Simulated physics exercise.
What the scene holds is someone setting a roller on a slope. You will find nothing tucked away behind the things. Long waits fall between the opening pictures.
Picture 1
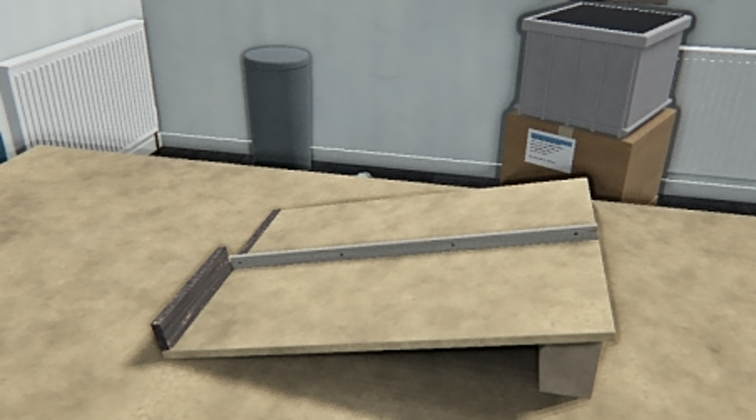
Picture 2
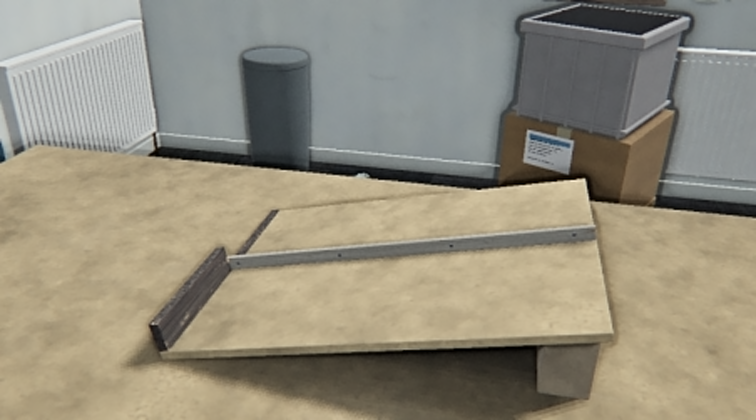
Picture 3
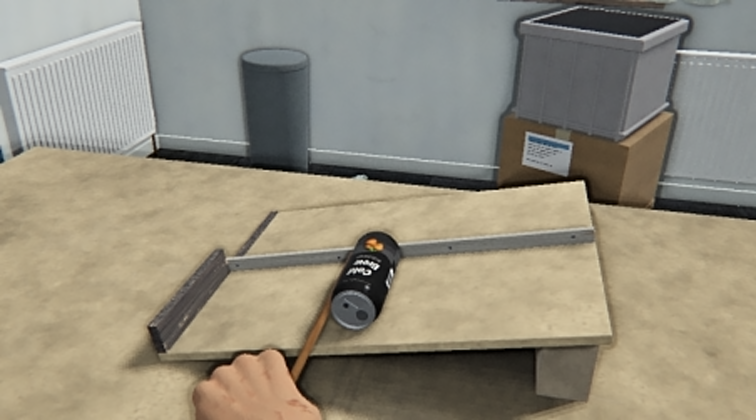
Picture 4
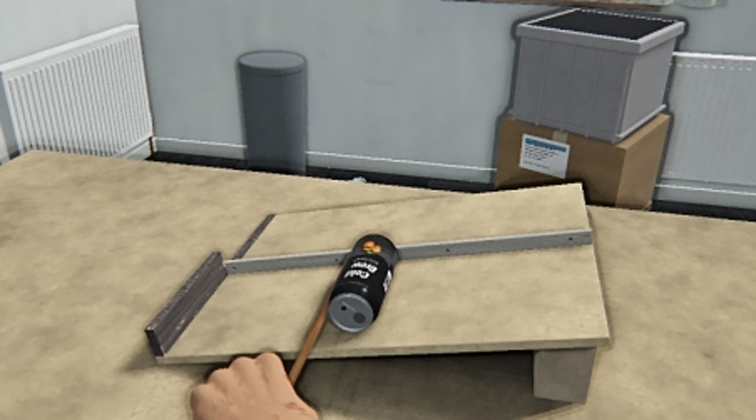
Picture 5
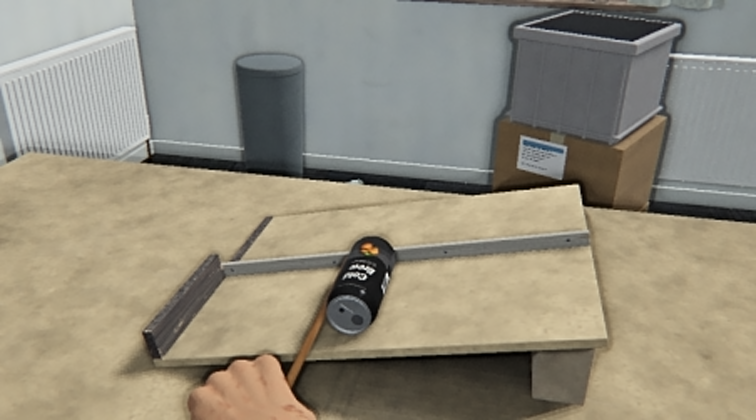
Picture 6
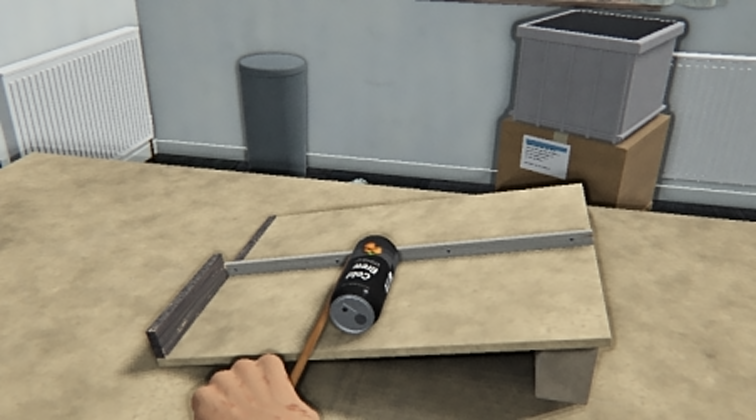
Black can appearing on an empty sloping board, a hand holding a stick against it while the can stays still.
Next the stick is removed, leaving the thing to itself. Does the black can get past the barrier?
Well, in the end the black can stays on.
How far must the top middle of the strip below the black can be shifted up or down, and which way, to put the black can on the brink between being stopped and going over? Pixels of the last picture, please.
Push it down about 16 pixels and it flips.
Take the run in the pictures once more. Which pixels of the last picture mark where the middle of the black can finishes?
It ends up around (214, 293).
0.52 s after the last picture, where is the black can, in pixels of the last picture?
I'd expect it close to (247, 291) in the last view.
Then, 0.30 s after the last picture, black can rolling on the board near (330, 285).
Then, 0.52 s after the last picture, black can rolling on the board near (248, 291).
At rest, the black can stops on the board, near (214, 293).
